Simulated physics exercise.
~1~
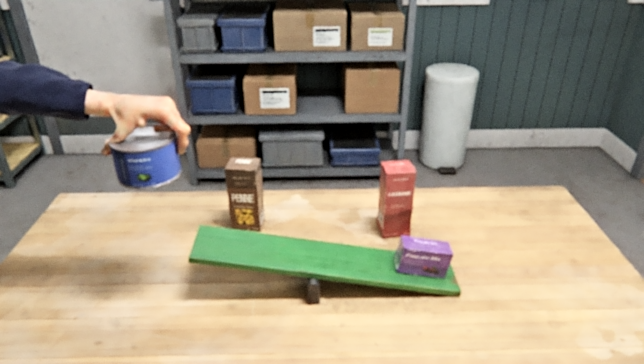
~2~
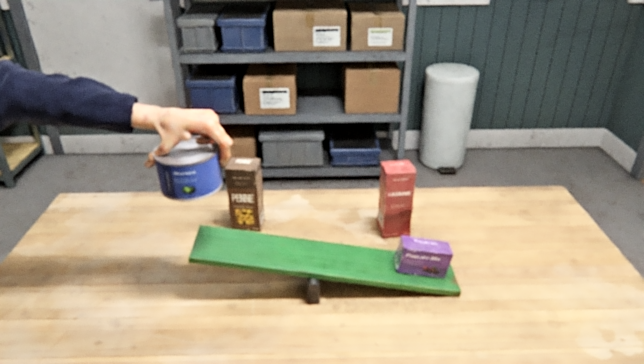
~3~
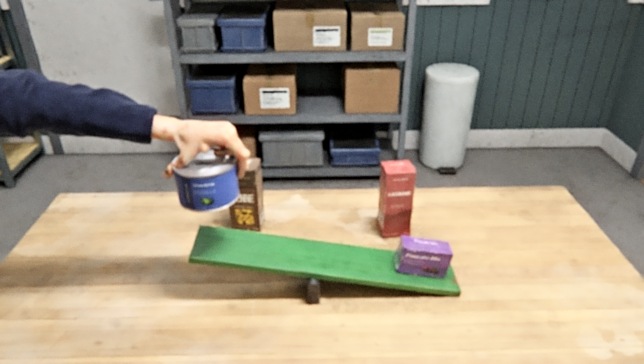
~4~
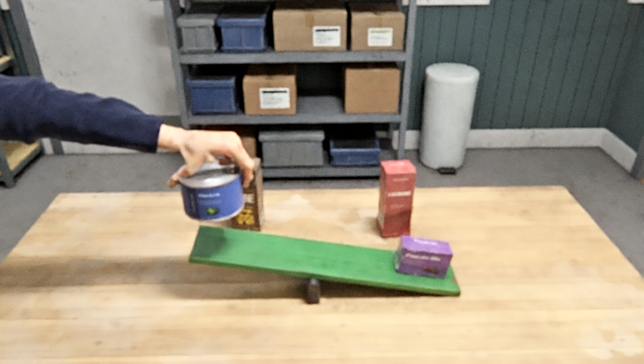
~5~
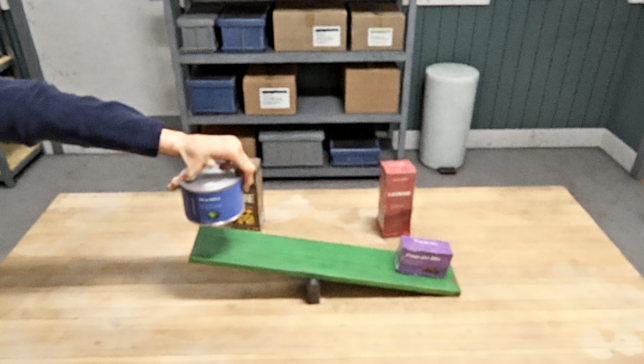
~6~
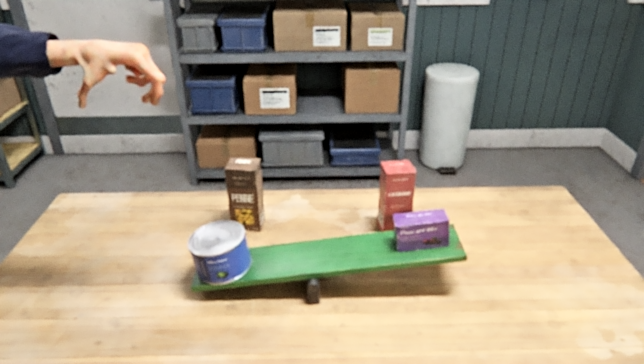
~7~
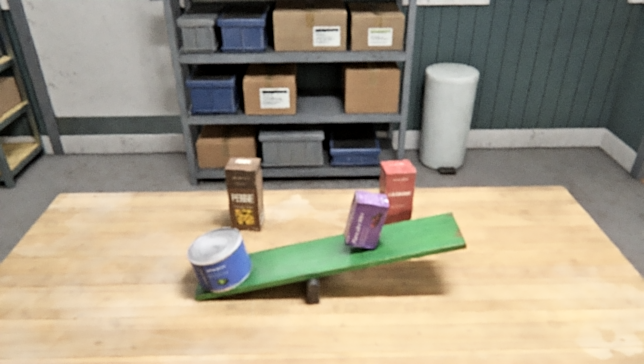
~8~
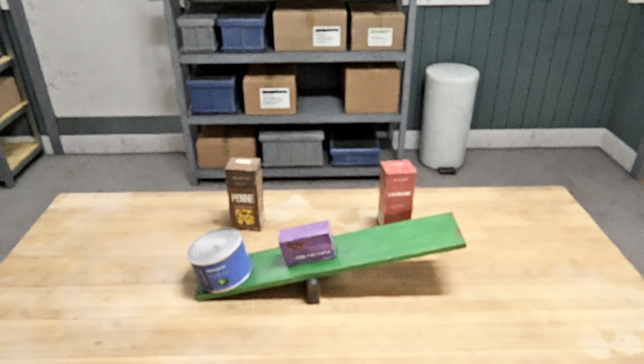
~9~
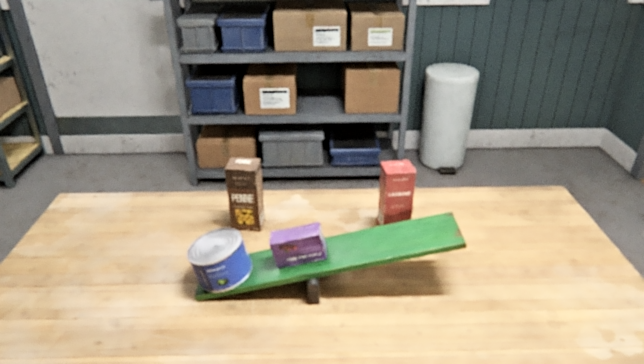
To begin with, a green plank rests across a small block on a wooden table, its right end low beneath a purple packet, while a brown carton and a red carton stand behind it. A hand carries a blue tub in from the left and lowers it over the raised left end. The hand lets go and draws back, and the plank swings over, its left end dropping under the tub. The packet tumbles leftward along the rising plank. It ends upside down near the middle, with the tub leaning at the low left end and both cartons still upright.
